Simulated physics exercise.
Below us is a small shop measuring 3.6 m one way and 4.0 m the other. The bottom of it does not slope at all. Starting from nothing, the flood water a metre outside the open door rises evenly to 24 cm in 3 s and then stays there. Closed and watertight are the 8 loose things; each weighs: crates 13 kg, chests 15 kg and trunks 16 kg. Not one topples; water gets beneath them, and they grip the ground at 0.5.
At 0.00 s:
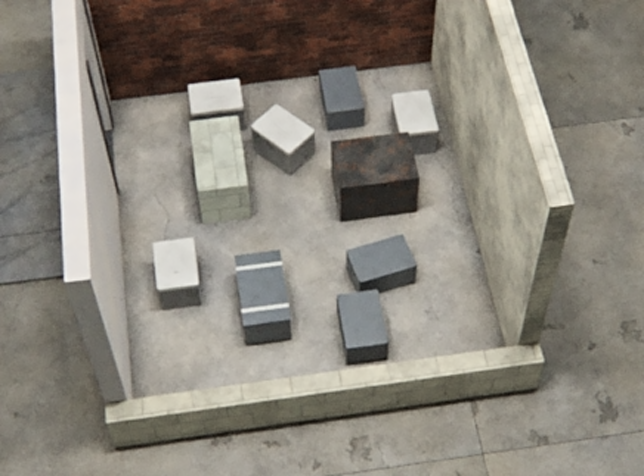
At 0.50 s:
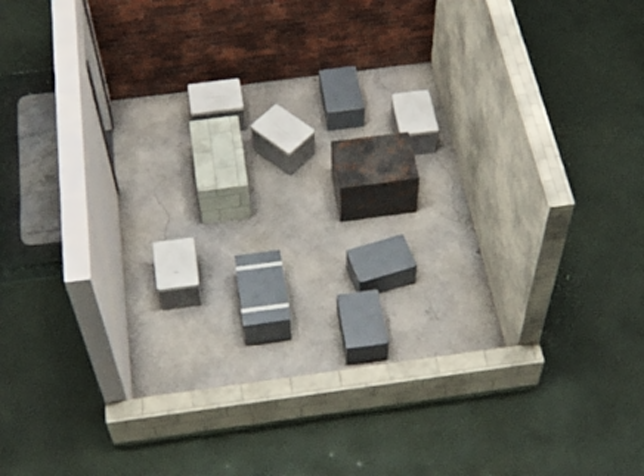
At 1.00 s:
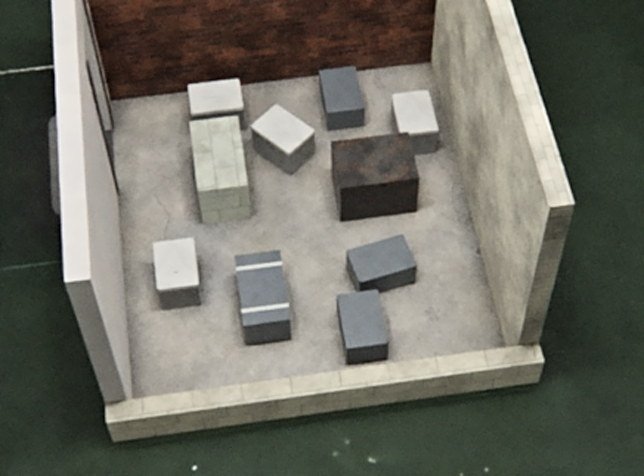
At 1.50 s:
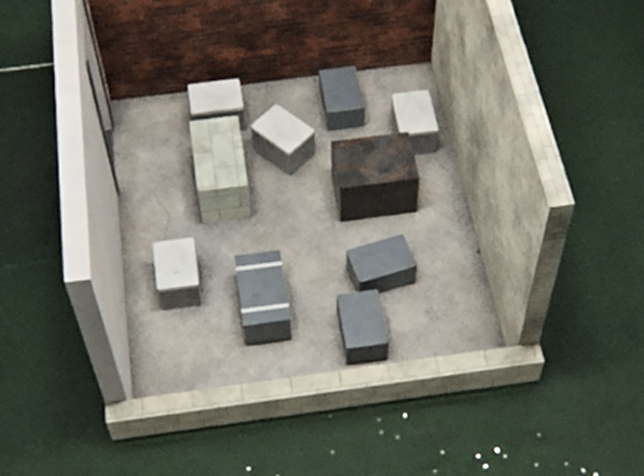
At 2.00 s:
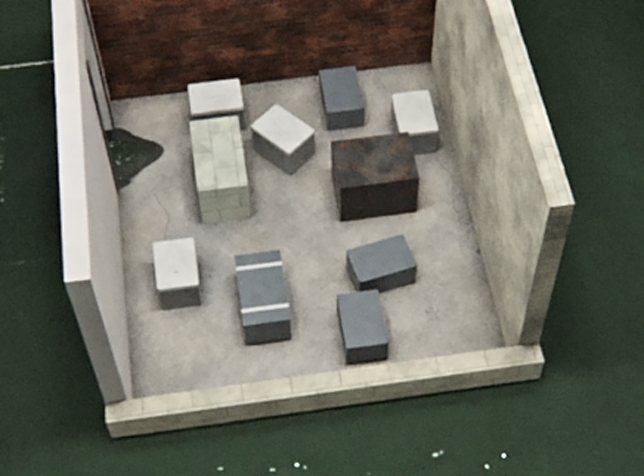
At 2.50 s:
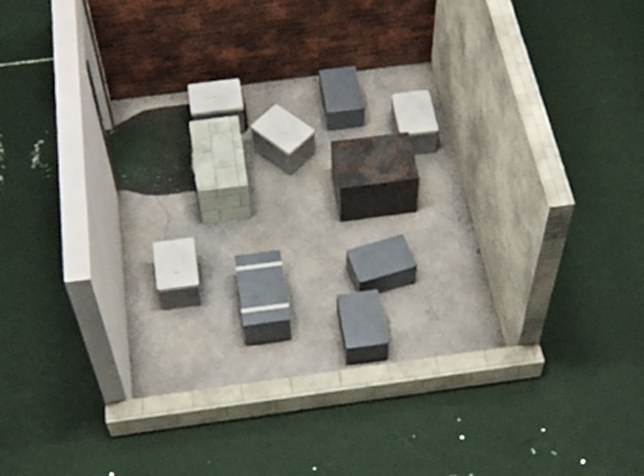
A small, roofless shop with pale walls left and right, a red-brown back wall and a low front sill is seen from above by a still camera. Grey and whitish boxes stand about its pale floor, with a dark brown one right of centre. Dark green water covers the grey ground outside, then enters by the left wall and spreads around the pale block, while the boxes stay put.
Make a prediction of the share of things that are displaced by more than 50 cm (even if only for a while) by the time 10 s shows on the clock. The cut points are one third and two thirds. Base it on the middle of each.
Some of them.
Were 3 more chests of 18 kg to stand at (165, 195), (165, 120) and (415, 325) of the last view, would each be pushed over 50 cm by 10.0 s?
The first one tops the mark, the next tops the mark, and the last stays inside the mark.
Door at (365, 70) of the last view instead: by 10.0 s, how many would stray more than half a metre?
Count: 5.
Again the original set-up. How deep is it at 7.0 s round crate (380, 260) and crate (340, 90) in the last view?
First about 1 cm, second about 15 cm.
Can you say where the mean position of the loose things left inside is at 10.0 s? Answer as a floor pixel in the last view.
(336, 234).
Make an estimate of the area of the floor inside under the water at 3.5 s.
I'd estimate close to 3.0 m2.
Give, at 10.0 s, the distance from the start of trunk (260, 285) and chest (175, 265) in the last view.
In that order: 30 cm, 80 cm.
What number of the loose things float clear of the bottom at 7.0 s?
At that point I count 2.
After 3.5 s 0 of 8 are over 50 cm from their spots; 0 afloat.
After 4.5 s 1 of 8 are over 50 cm from their spots; 1 afloat.
After 7.0 s 2 of 8 are over 50 cm from their spots; 2 afloat.
After 10.0 s 4 of 8 are over 50 cm from their spots, and 4 have been at some point; 7 afloat.
